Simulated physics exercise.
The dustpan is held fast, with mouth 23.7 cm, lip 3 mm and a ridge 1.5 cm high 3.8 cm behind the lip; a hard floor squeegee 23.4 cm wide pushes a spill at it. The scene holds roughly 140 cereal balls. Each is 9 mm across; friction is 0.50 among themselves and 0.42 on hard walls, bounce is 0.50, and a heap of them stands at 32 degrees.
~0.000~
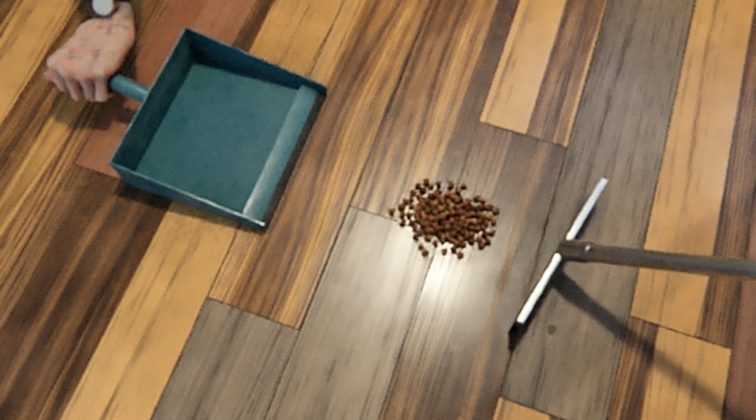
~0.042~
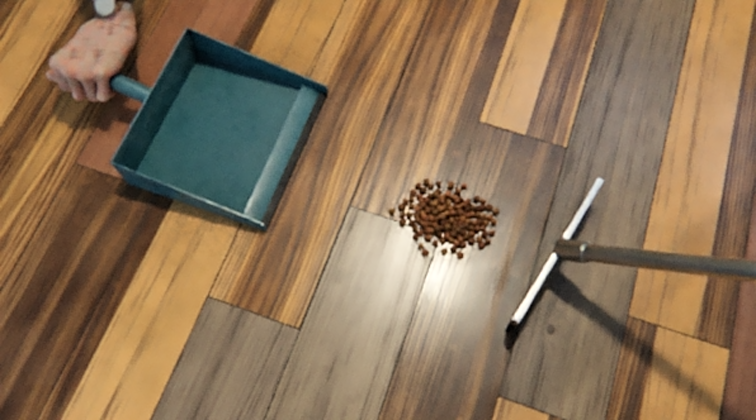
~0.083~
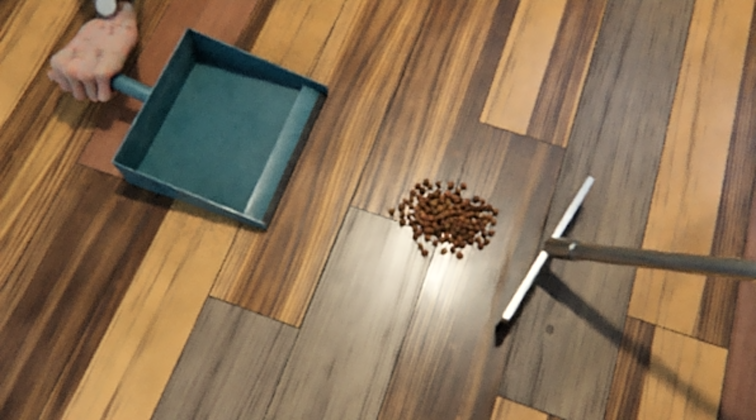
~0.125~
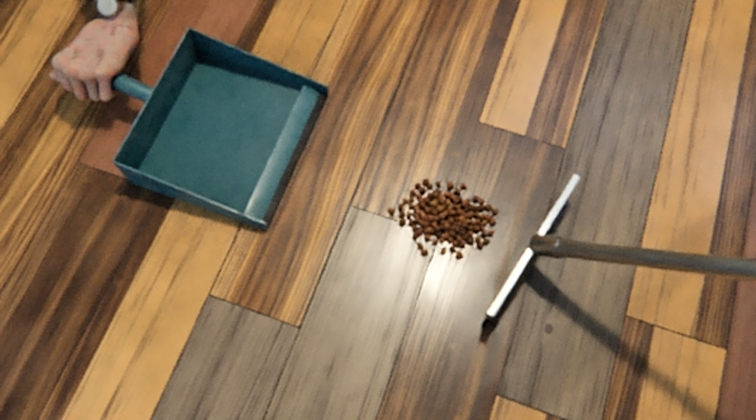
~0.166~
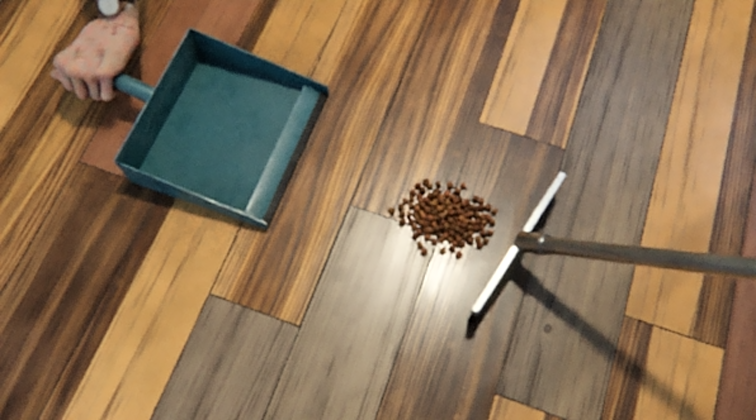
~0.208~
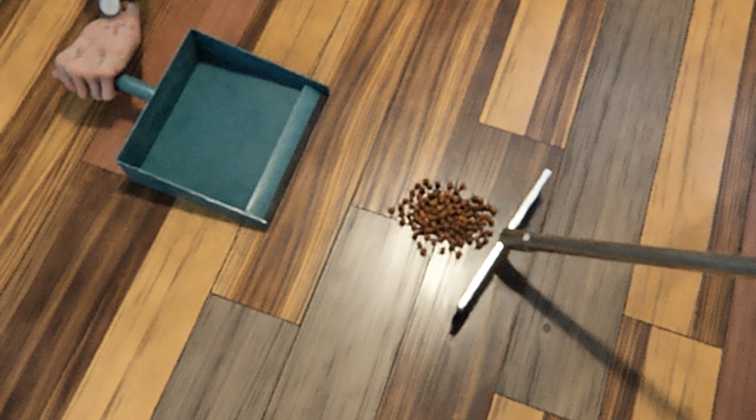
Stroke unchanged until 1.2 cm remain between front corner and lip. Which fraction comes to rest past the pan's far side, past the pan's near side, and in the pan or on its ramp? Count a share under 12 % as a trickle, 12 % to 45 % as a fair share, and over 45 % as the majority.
Far side: A trickle. Near side: A trickle. Pan: A trickle.
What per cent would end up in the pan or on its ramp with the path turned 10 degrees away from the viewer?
5 %.
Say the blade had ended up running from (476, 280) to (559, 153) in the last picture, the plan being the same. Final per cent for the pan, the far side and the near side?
Split: Pan = 15, far = 35, near = 0.
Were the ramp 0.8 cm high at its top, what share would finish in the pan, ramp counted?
It would be near 5 per cent.
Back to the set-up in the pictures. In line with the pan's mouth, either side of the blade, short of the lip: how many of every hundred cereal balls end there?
Share there: Around 100 percent.
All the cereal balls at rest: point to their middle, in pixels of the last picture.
Roughly pixel (315, 169).
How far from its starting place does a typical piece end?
Median shift: Approx. 20 cm.
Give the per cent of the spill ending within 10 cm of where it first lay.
About 0 percent.
Then, at 0.51 s, middle of the blade 19 cm from the lip; 0 % over the lip, far side 0 %, near side 0 %.
Then, at 0.71 s, middle of the blade 10 cm from the lip; 0 % over the lip, far side 0 %, near side 0 %.
After 1.03 s, middle of the blade 4 cm from the lip; 0 % over the lip, far side 0 %, near side 0 %.
By 1.3 s all is still; far side 0 %, near side 0 %, pan 0 %, in front of the lip or behind the blade 100 %.
